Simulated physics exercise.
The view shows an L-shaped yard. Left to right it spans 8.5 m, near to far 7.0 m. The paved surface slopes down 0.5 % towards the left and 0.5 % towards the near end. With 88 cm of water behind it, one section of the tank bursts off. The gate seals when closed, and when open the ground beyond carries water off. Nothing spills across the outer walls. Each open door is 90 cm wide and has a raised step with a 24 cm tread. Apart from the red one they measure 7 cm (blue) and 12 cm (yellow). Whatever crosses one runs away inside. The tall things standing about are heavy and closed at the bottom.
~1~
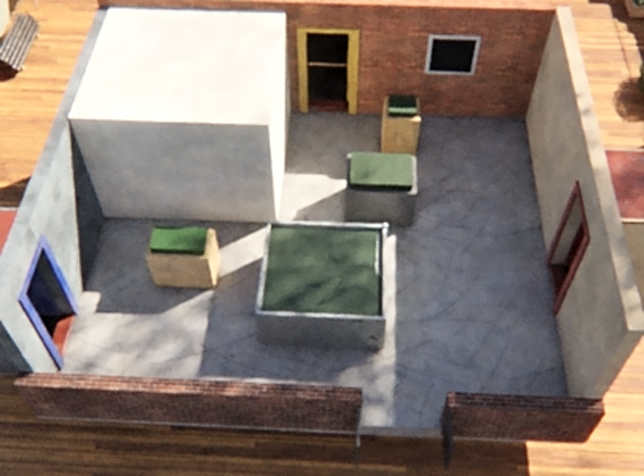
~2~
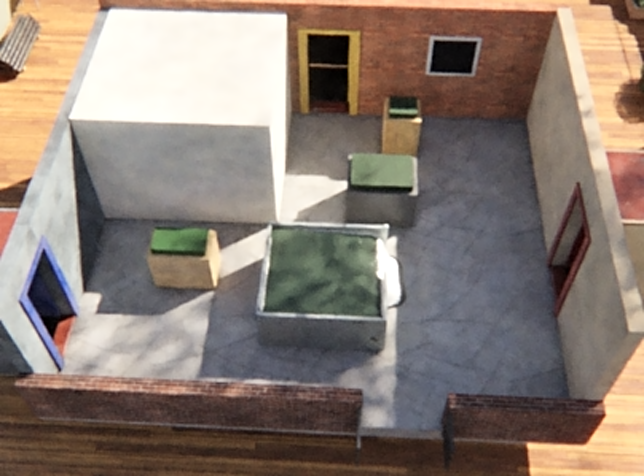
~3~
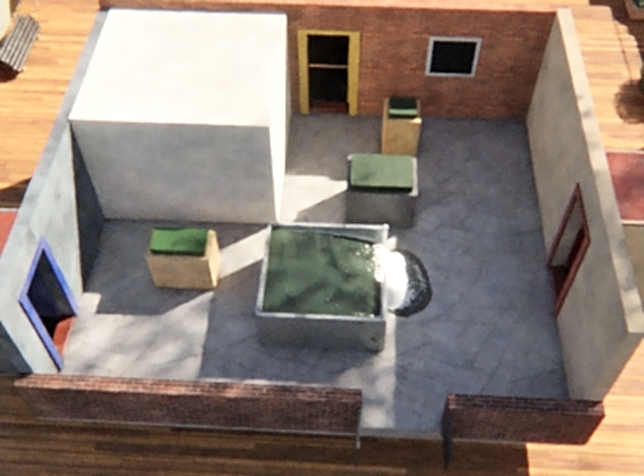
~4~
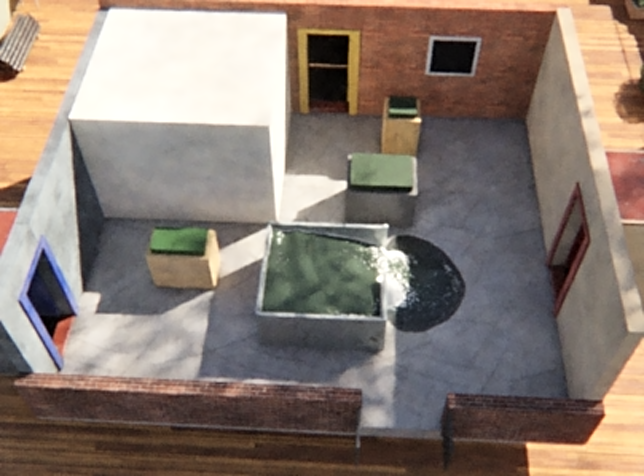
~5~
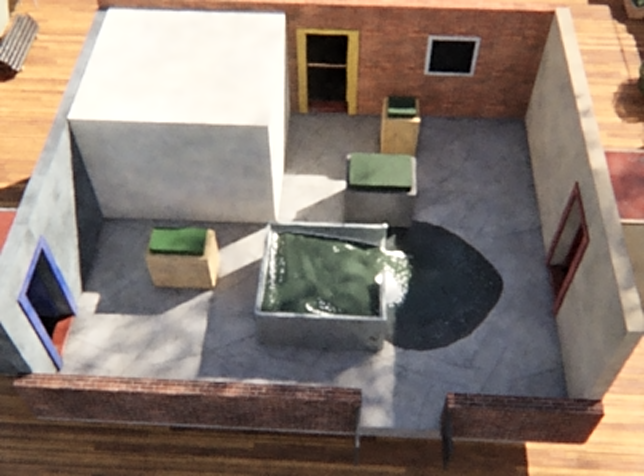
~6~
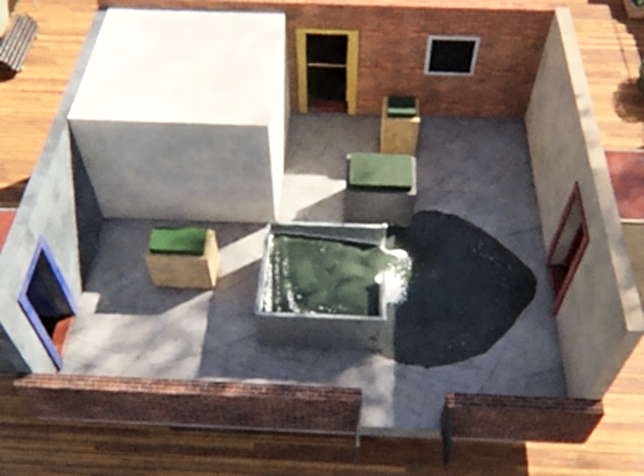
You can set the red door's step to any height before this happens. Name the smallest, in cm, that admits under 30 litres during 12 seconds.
It would have to be roughly 27 cm high.
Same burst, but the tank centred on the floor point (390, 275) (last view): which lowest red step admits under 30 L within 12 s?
Then roughly 33 cm.
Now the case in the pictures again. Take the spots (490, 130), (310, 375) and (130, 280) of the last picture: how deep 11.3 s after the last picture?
About 7, 4 and 4 cm.
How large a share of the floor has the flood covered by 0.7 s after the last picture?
Near 30 per cent is wet.
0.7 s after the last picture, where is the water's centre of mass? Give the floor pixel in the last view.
Around (372, 293).
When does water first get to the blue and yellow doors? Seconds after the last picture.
Blue 6.0 s, yellow 3.0 s.
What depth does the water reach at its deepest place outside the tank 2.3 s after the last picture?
About 30 cm.
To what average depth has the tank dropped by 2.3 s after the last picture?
About 38 cm.
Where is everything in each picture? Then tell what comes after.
In the first picture, still water, 88 cm deep, in the tank at (324, 270); the red door at (566, 254) is dry.
In the second picture, water pours out at (382, 271) and has run 0.4 m, to (402, 299); about 9 cm deep outside, 88 cm at the back.
In the third picture, the front is at (428, 295), 0.9 m from the gap at (381, 272); 0.8 m2 of floor is wet, 88 cm left at the back.
In the fourth picture, the gap is at (381, 273), the front 1.5 m out at (461, 290); the back of the tank holds 87 cm.
In the fifth picture, water pours out at (380, 272) and has run 2.1 m, to (497, 291); about 6 cm deep outside, 78 cm at the back.
In the sixth picture, the front is at (530, 289), 2.7 m from the gap at (380, 272); 6.2 m2 of floor is wet, 75 cm left at the back; 0.4 m in a straight line remain to the red door at (565, 255).
Then, 0.7 s after the last picture water covers 30 % of the floor, deepest (42 cm) near (390, 276); 20 cm at the red door, 51 litres in over its 11 cm step.
Then, 2.3 s after the last picture water covers 35 % of the floor, deepest (30 cm) near (525, 129); 23 cm at the red door, 248 litres in over its 11 cm step.
Then, 11.3 s after the last picture water covers 95 % of the floor, deepest (12 cm) near (95, 249); 8 cm at the red door, 328 litres in over its 11 cm step.
At the red door as built, the water peaked near 31 cm, 1.5 s after the last picture.
With a step of 23 cm, 65 litres would have come in within the 12 s; with 31.5 cm, 7 litres. So under 30 litres takes about 27 cm.
